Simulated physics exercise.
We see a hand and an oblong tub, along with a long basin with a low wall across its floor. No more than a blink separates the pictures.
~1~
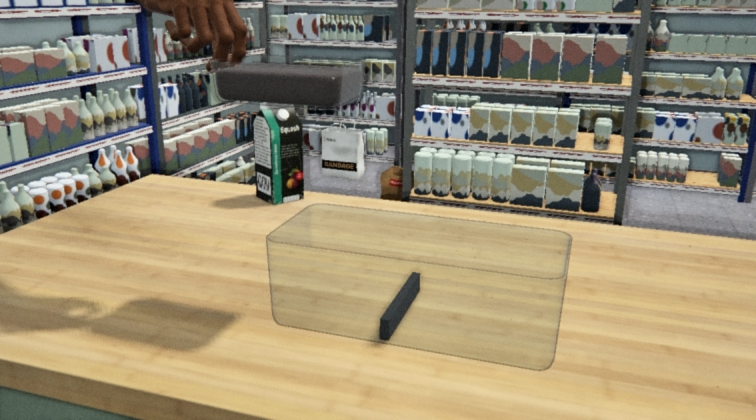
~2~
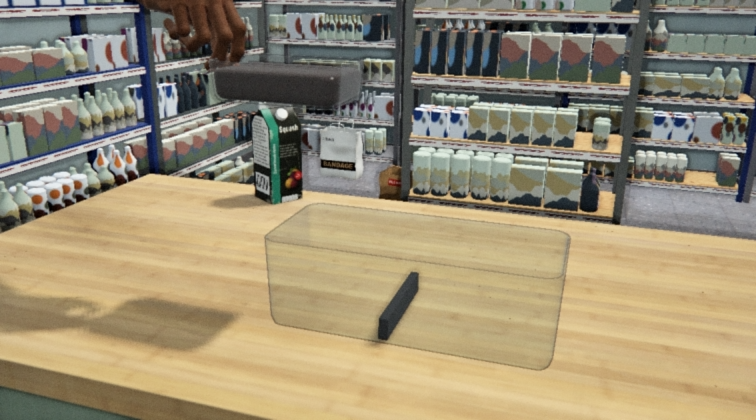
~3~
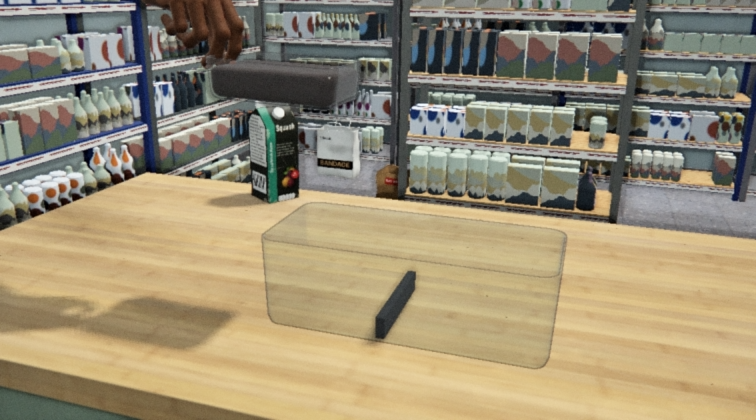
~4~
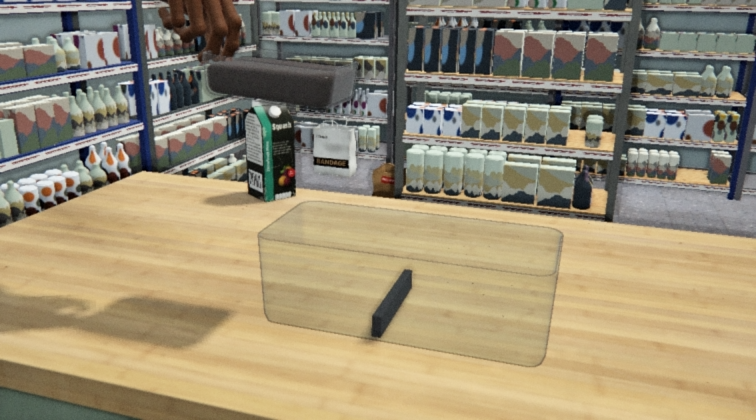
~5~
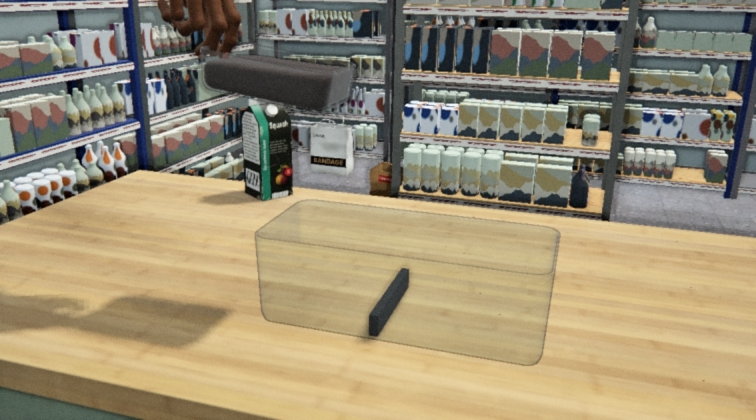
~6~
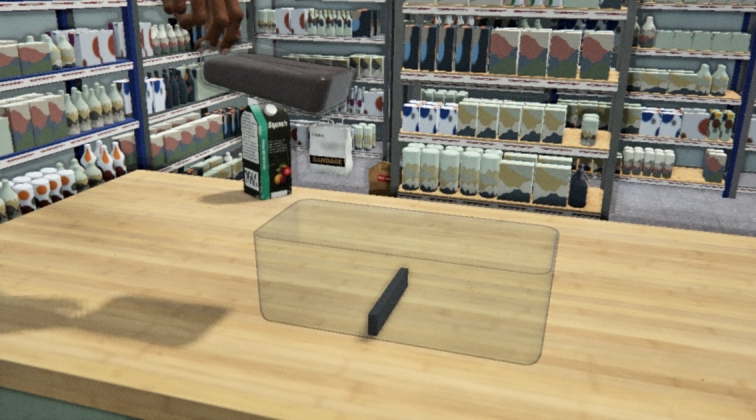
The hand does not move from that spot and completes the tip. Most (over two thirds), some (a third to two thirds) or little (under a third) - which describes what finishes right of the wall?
Some.
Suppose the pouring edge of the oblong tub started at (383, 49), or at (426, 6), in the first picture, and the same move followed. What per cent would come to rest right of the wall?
The first start yields 70 per cent, the second 70 per cent.
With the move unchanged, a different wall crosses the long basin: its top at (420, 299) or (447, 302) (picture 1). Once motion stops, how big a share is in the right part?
First try close to 35 percent, second try close to 10 percent.
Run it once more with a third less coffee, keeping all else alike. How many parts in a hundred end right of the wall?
It comes to near 40 per cent.
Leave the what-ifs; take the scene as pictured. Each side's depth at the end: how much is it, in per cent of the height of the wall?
Left of the wall 30 %, right of the wall 40 %.
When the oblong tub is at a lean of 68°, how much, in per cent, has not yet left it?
I'd reckon near 15 percent is still held at that tilt.
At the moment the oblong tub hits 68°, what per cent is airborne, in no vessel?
Airborne share: Approx. 55 %.
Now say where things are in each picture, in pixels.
The first frame shows tilt 0°; pouring edge (353, 66); surface from (234, 67) to (353, 73); the long basin's rim runs from (289, 221) to (568, 256); the wall's top is at (402, 295).
The second frame shows tilt 0°; pouring edge (352, 66); surface from (233, 66) to (351, 74).
The third frame shows tilt 2°; pouring edge (349, 66); surface from (230, 64) to (349, 74).
The fourth frame shows tilt 4°; pouring edge (346, 68); surface from (226, 61) to (346, 73).
The fifth frame shows tilt 7°; pouring edge (344, 71); surface from (223, 59) to (343, 73).
The sixth frame shows tilt 11°; pouring edge (343, 75); surface from (223, 58) to (343, 74).
A moment on, the oblong tub is tipped part way and 16 per cent is still to pour, 5 is left of the wall and 22 right of it.
Next, the oblong tub is tipped right over and 2 per cent is still to pour, 29 is left of the wall and 60 right of it.
Then the oblong tub is tipped right over and 0 per cent is still to pour, 35 is left of the wall and 60 right of it.
Later the oblong tub is tipped right over and 0 per cent is still to pour, 35 is left of the wall and 60 right of it.
At rest 35 per cent lies left of the wall, 60 right of it and 5 outside.
